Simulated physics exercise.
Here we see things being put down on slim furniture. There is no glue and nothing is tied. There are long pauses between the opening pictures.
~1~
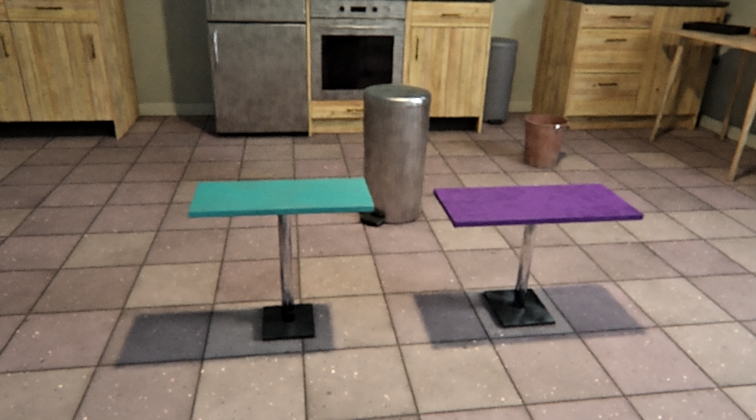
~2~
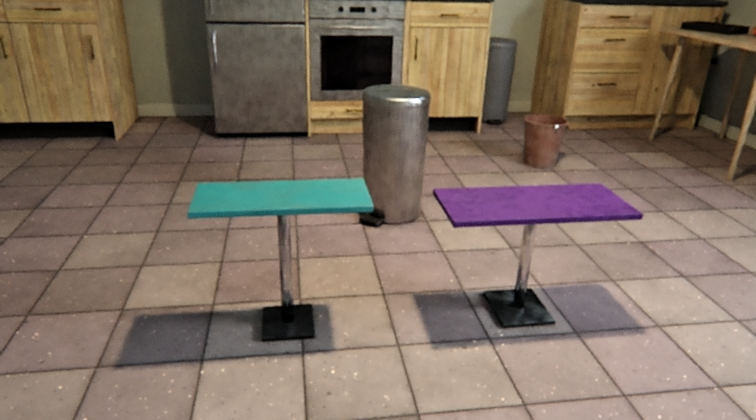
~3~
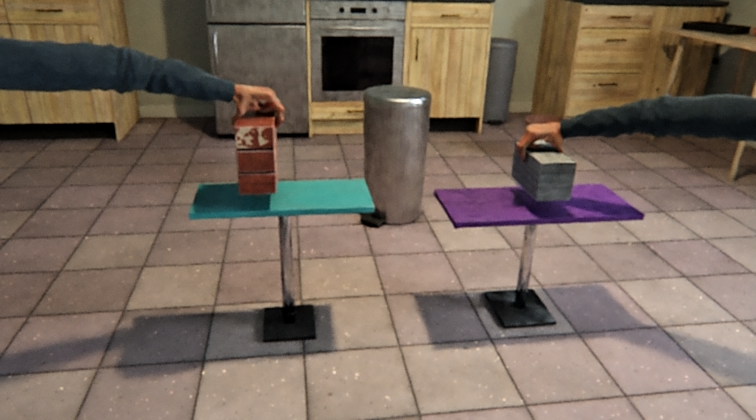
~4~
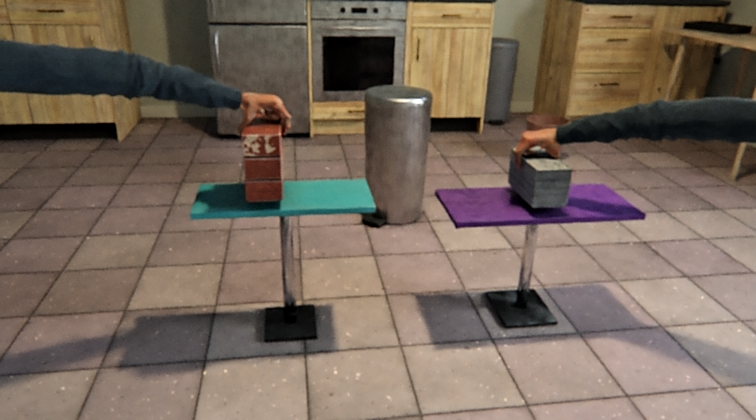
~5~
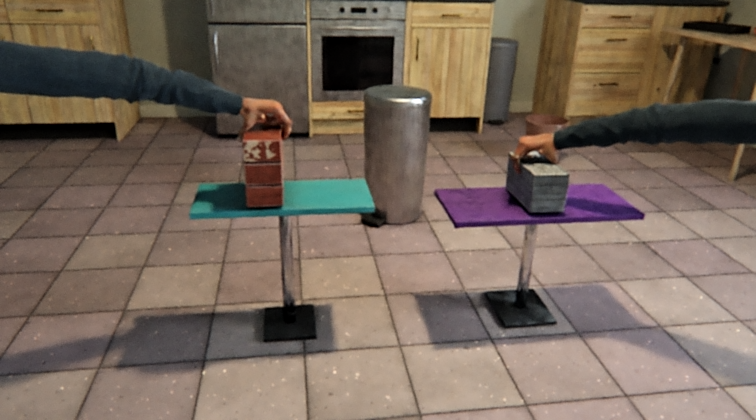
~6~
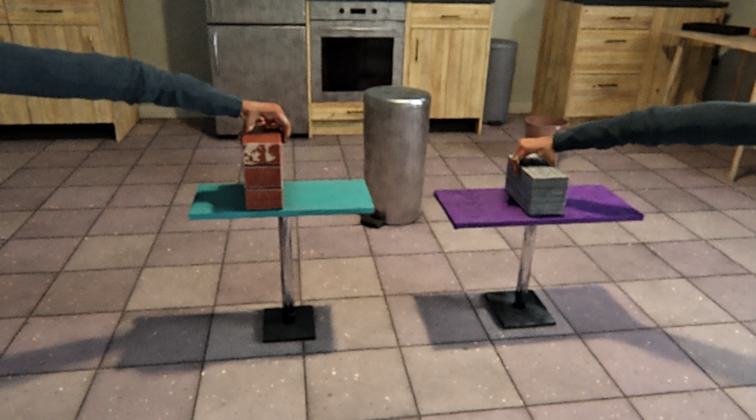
At first, a turquoise side table and a purple stand sit empty on a tiled kitchen floor. Then an arm from each side lowers an object: red bricks onto the turquoise table at left, a grey slab onto the purple stand at right. Both objects rest on the tops, hands still gripping them.
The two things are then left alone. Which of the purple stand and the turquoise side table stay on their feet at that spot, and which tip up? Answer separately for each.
In the end the purple stand stays on its feet, the turquoise side table stays on its feet.
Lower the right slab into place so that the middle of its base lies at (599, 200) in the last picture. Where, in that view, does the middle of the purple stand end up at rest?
It settles around (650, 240).
Then, 0.20 s past the last view, purple stand at rest near (535, 205); turquoise side table at rest near (283, 199).
Finally, the purple stand stays flat on its feet, near (534, 205); the turquoise side table stays flat on its feet, near (283, 199).
